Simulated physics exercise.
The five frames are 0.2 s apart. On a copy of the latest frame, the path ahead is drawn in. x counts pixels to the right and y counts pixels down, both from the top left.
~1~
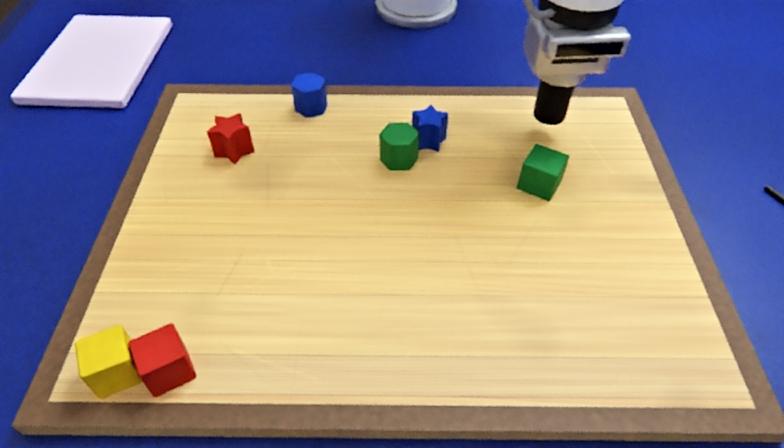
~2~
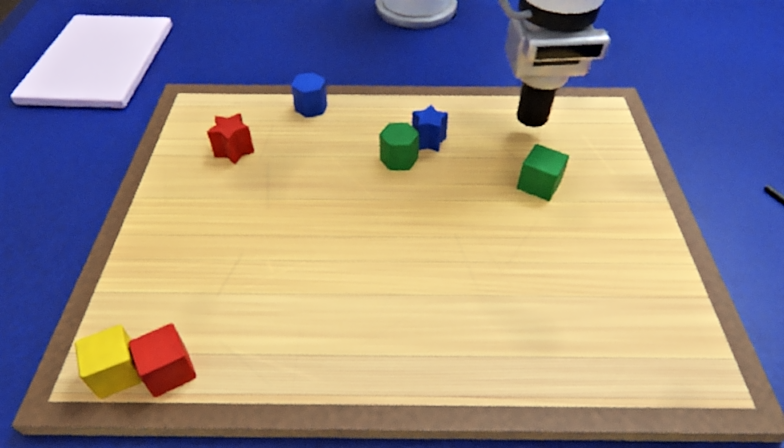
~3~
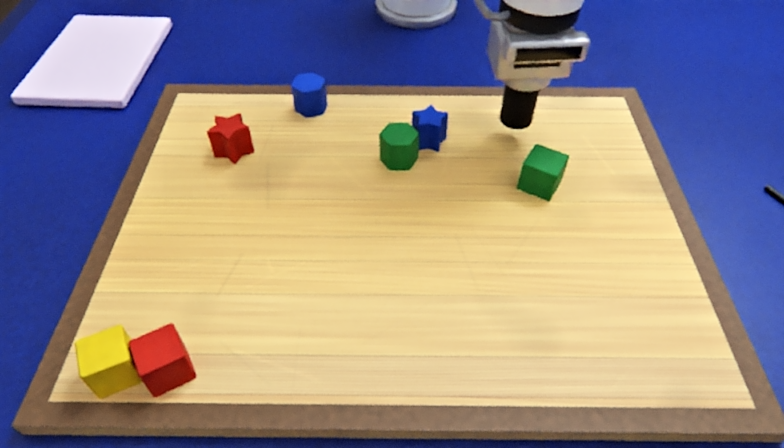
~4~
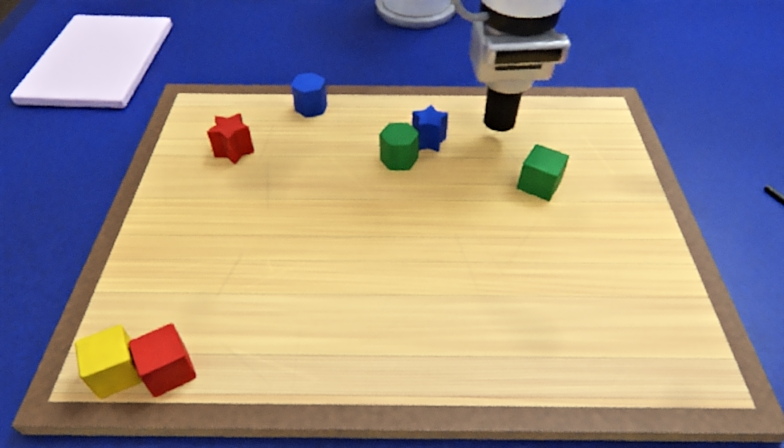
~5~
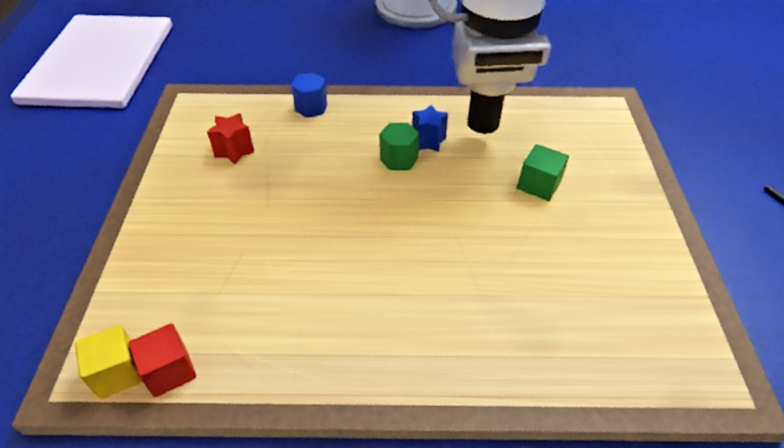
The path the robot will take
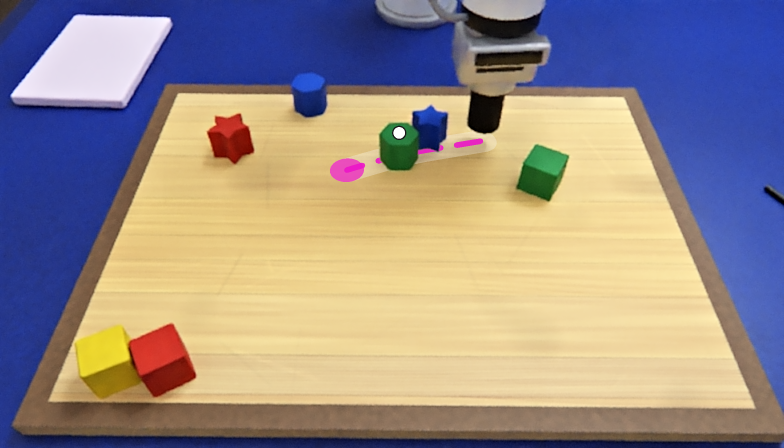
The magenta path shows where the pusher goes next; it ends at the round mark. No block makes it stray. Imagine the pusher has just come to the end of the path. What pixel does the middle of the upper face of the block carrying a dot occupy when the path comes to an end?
At (317, 161).
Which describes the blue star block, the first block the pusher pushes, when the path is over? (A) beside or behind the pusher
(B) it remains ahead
That would be A.
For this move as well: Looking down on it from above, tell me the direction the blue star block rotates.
Watching from overhead, you'd notice the blue star block rotating clockwise.
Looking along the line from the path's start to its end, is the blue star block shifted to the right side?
Yes.
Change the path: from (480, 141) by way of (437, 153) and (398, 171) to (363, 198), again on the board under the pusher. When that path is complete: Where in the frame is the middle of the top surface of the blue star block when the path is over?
Around pixel (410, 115).
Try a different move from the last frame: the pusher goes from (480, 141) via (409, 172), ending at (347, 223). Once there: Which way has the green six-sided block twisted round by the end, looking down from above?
If we look at it from overhead, the green six-sided block pivots clockwise.
The drawn path runs from (480, 141) via (414, 152), ending at (347, 170); the dot is on the green six-sided block.
On the path given first. One third of the way, pusher at (436, 131); green six-sided block at (393, 133), turned 25° anticlockwise; blue star block at (411, 113).
Two thirds of the way, pusher at (390, 140); green six-sided block at (357, 144), turned 40° anticlockwise; blue star block at (392, 111), turned 60° clockwise.
At the end, pusher at (346, 153); green six-sided block at (317, 161), turned 70° anticlockwise; blue star block at (392, 111), turned 60° clockwise; green square not moved.
